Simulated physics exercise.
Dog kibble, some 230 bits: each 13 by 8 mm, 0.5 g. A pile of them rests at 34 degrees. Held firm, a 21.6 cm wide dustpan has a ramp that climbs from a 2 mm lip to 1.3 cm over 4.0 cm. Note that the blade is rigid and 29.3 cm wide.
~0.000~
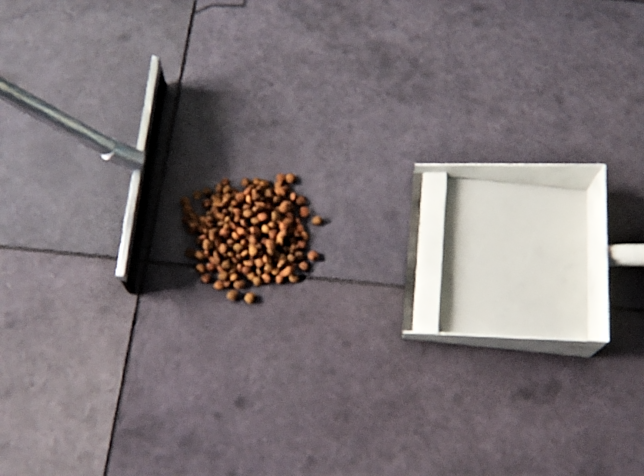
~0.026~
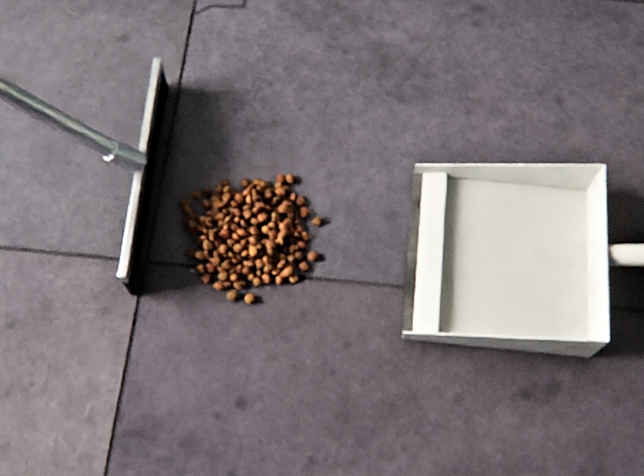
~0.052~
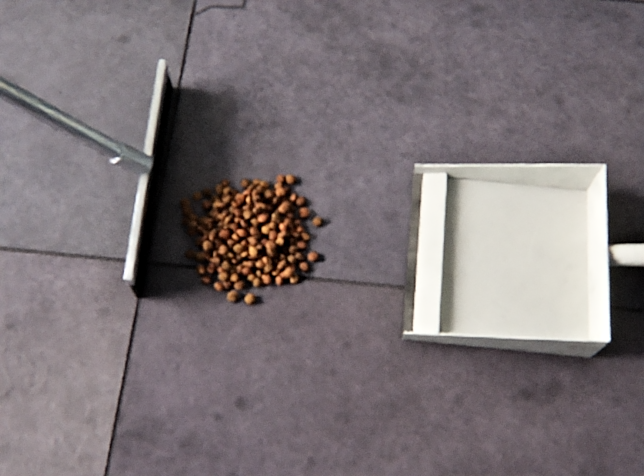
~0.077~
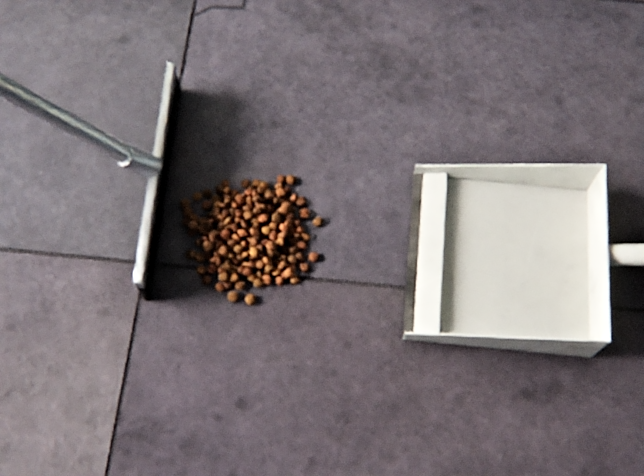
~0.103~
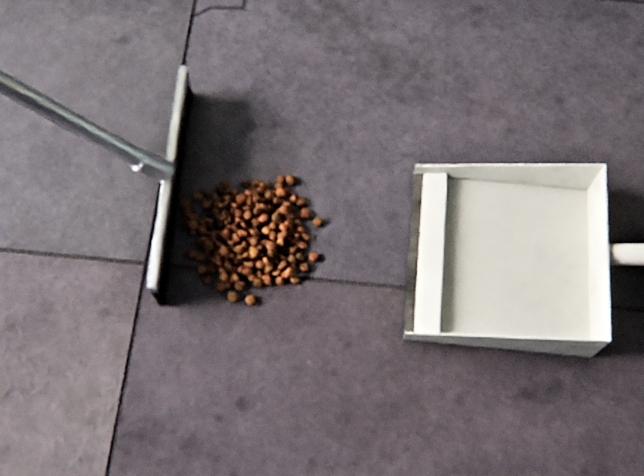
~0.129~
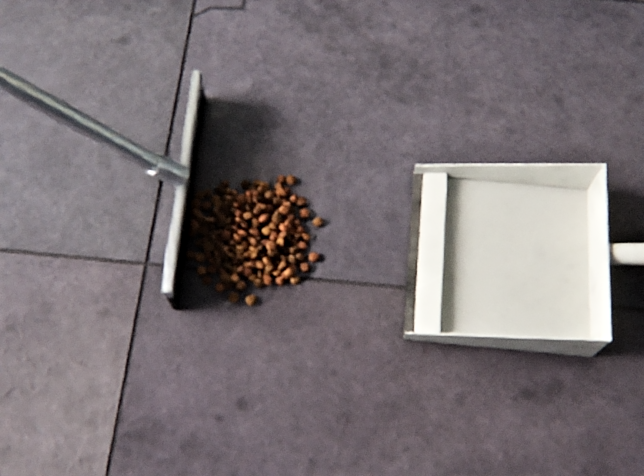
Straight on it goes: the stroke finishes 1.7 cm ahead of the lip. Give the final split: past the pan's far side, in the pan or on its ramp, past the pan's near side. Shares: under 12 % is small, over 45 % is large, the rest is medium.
Past the pan's far side: A small share; in the pan or on its ramp: A large share; past the pan's near side: A small share.
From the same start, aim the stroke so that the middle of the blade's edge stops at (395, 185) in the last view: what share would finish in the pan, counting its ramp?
I'd expect around 55 per cent.
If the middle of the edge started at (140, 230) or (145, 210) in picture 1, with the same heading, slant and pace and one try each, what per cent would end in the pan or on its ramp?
50 and 60 per cent, roughly.
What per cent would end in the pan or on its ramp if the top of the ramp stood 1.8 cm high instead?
I'd put it near 50 per cent, ramp counted.
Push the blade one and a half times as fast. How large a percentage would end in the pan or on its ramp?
Share: About 65 %.
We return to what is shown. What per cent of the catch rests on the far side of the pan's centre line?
Roughly 30 in a hundred.
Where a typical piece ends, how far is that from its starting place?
22 cm or thereabouts.
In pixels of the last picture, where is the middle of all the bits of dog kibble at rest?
Approximately (420, 271) in the last view.
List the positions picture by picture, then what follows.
In the first frame, blade from (123, 276) to (157, 64), moved 0.0 cm, 0 of the pieces shifted so far; middle of the pieces at (252, 229); pan at (514, 263).
In the second frame, blade from (124, 278) to (159, 65), moved 0.2 cm, 0 of the pieces shifted so far; middle of the pieces at (252, 230).
In the third frame, blade from (130, 280) to (164, 67), moved 1.0 cm, 0 of the pieces shifted so far; middle of the pieces at (252, 230).
In the fourth frame, blade from (140, 284) to (172, 70), moved 2.1 cm, 0 of the pieces shifted so far; middle of the pieces at (252, 231).
In the fifth frame, blade from (154, 288) to (184, 74), moved 3.8 cm, 0 of the pieces shifted so far; middle of the pieces at (252, 231).
In the sixth frame, blade from (169, 293) to (198, 78), moved 5.6 cm, 6 of the pieces shifted so far; middle of the pieces at (252, 231); pan at (516, 263). The blade's pace is about 0.71 m/s, heading 12 degrees towards the viewer's side.
After 0.32 s, middle of the blade 14 cm from the lip; 0 % over the lip, far side 0 %, near side 0 %.
After 0.44 s, middle of the blade 6 cm from the lip; 0 % over the lip, far side 5 %, near side 5 %.
After 0.70 s, middle of the blade 2 cm from the lip; 60 % over the lip, far side 5 %, near side 10 %.
At rest (1.3 s), far side 5 %, pan 60 %, near side 10 %, in front of the lip or behind the blade 30 %.
